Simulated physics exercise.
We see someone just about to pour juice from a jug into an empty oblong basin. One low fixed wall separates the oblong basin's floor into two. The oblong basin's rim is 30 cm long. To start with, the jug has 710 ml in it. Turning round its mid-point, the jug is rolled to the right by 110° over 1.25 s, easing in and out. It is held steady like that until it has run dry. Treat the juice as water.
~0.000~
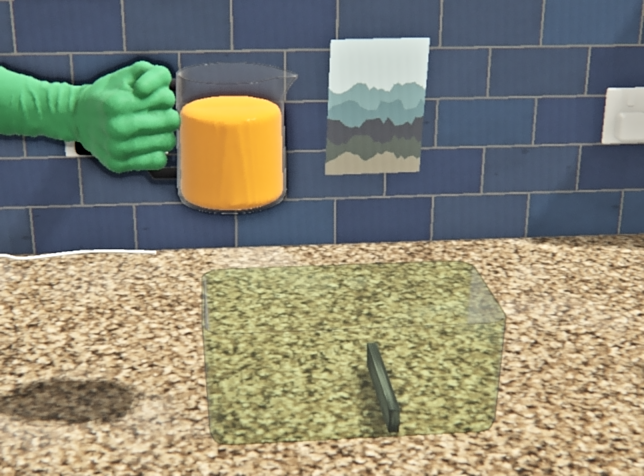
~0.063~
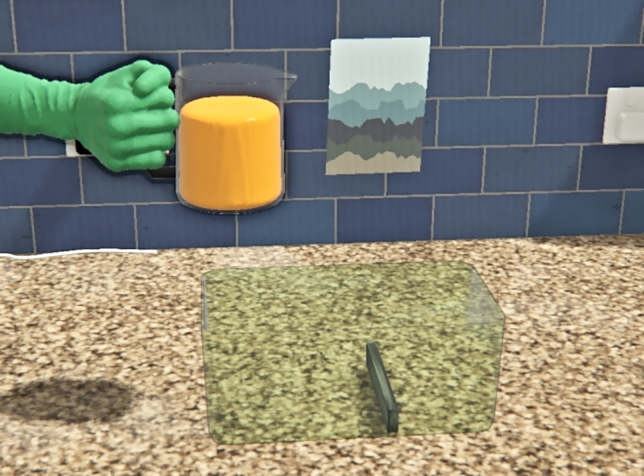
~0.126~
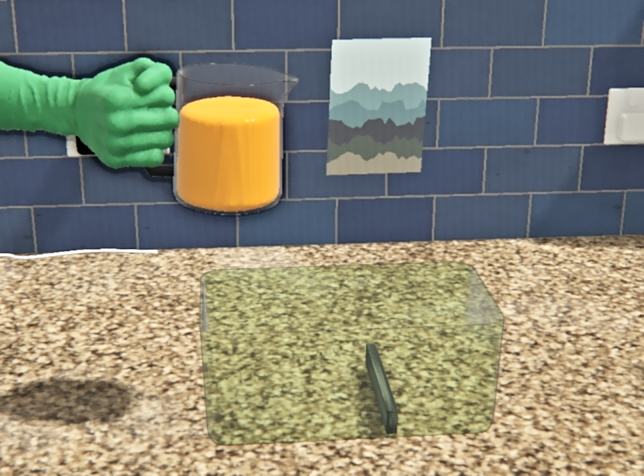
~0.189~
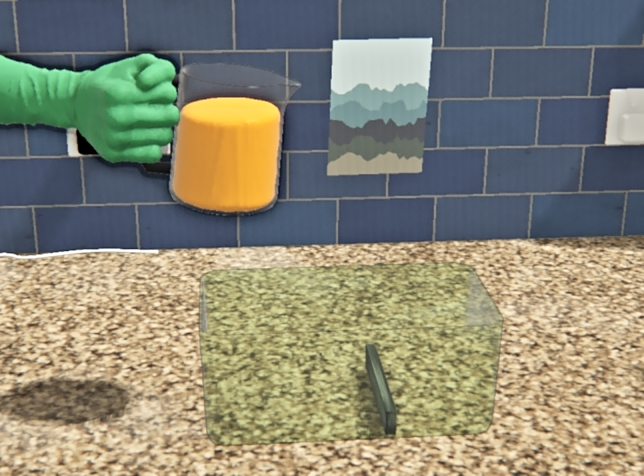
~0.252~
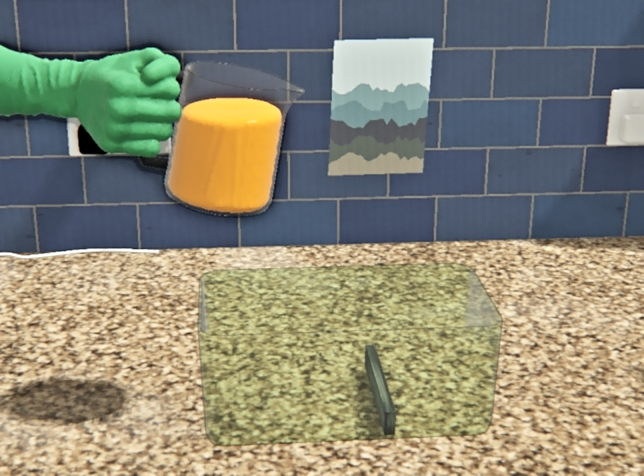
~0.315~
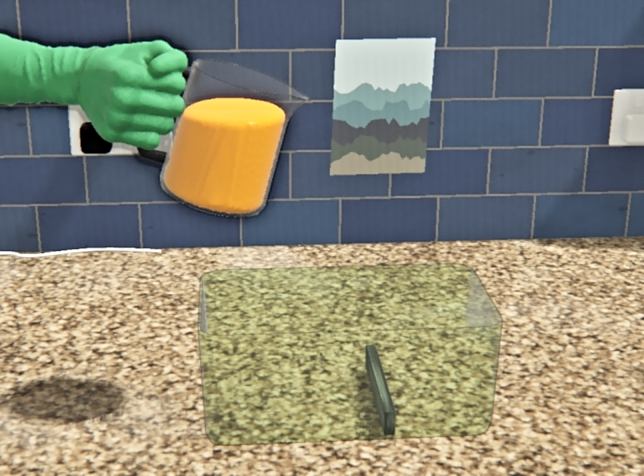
We see a green-gloved hand holding a clear jug of orange juice above and behind an empty oblong basin on a speckled counter; the jug starts upright, then gradually tilts a little to the right, its juice still inside.
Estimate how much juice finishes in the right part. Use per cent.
I would say 46 per cent.
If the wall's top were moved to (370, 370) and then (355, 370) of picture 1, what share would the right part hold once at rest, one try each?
One try each: Around 65 percent and then around 80 percent.
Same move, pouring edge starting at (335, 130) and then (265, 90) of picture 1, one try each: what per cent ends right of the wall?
In order, 65 and 15 per cent.
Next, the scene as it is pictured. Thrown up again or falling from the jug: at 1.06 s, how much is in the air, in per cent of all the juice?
About 24 % of the total.
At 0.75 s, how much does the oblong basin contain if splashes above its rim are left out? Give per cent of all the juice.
Near 1 in a hundred.
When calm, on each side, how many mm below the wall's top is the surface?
Left side: Around 16 mm. Right side: Around 8 mm.
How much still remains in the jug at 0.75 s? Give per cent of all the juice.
Close to 86 in a hundred.
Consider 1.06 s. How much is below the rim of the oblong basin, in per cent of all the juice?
Some 48 per cent.
By 0.75 s the tilt is 71° and 86 per cent is still to pour, 1 is left of the wall and 0 right of it.
By 1.06 s the tilt is 104° and 29 per cent is still to pour, 15 is left of the wall and 32 right of it.
By 1.39 s the tilt is 110° and 2 per cent is still to pour, 48 is left of the wall and 45 right of it.
By 1.75 s the tilt is 110° and 0 per cent is still to pour, 53 is left of the wall and 46 right of it.
At rest 53 per cent lies left of the wall, 46 right of it and 1 outside.
